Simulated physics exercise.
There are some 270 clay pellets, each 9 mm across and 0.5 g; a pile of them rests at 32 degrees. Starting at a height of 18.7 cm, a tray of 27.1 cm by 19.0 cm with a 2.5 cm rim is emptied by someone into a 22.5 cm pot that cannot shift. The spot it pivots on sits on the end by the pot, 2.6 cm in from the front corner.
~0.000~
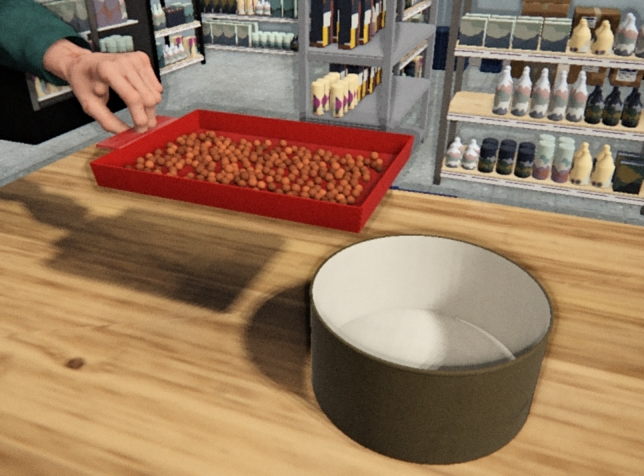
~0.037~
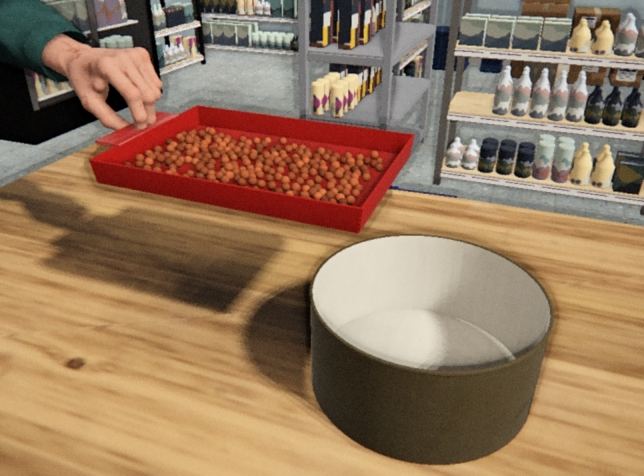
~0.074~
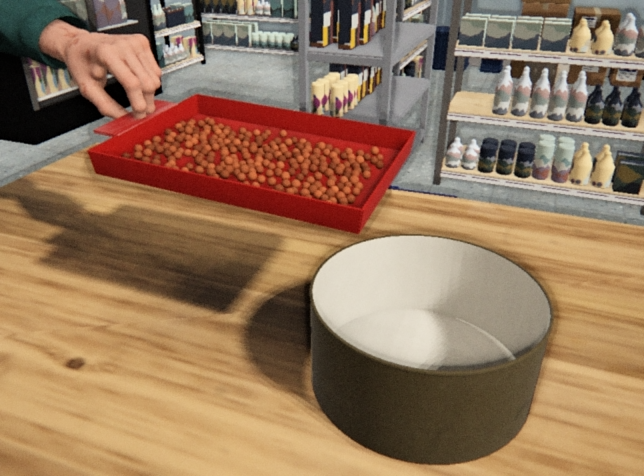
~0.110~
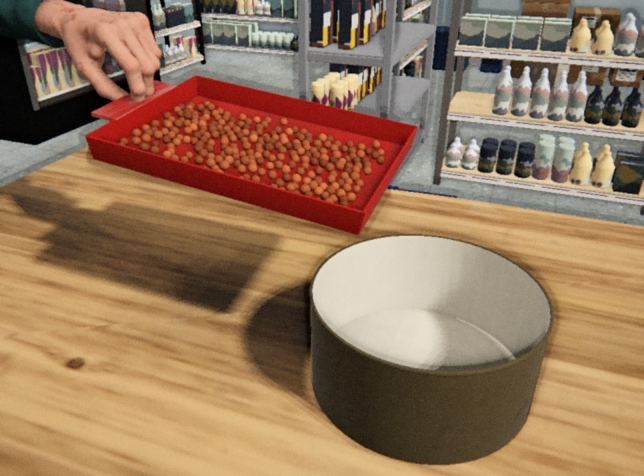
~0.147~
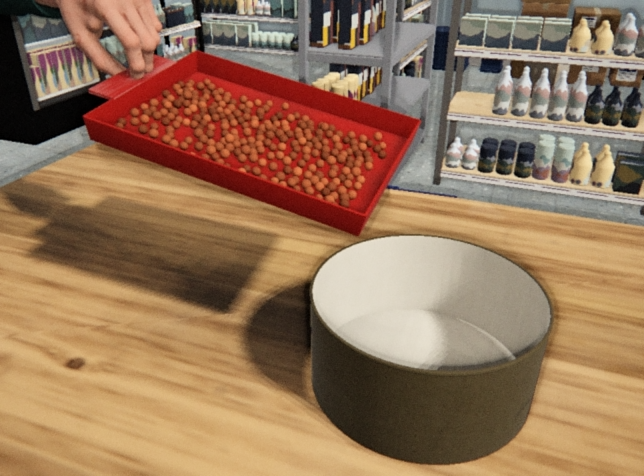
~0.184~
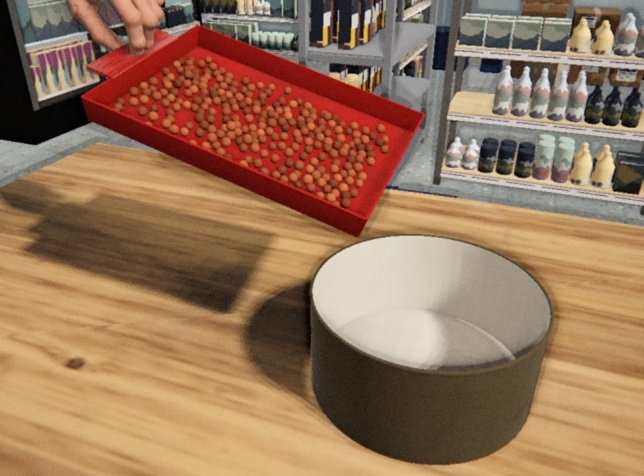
In a shop, a hand raises the left end of a red tray of brown balls.
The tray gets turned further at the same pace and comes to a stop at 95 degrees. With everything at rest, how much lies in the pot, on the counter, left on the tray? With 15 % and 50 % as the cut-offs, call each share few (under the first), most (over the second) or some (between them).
My estimate: Pot: Most, counter: Few, tray: Few.
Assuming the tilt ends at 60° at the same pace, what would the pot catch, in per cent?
Estimated share: About 30 %.
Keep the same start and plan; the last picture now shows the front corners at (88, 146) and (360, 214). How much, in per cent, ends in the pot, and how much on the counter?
Final per cent - pot 30, counter 70.
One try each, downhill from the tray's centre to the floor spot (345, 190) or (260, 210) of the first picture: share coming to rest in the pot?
I'd put it at roughly 95 per cent for the first tilt and roughly 30 per cent for the second.
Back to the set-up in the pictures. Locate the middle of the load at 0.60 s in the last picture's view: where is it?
Load centre, approx.: (366, 162) px.
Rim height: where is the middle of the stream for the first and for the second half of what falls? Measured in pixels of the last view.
Early half: About (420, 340); late half: (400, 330).
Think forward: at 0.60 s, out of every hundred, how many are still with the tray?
It comes to near 100 per cent.
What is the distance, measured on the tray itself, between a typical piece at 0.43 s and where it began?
By then it sits near 4 cm from where it began.
After 0.43 s, tilt 57 degrees; the tray holds 100 %, the pot 0 %.
Then, at 0.60 s, tilt 83 degrees; the tray holds 100 %, the pot 0 %.
After 0.89 s, tilt 95 degrees; the tray holds 15 %, the pot 75 %.
At rest (2.0 s), pot 95 %, counter 5 %, tray 0 %.
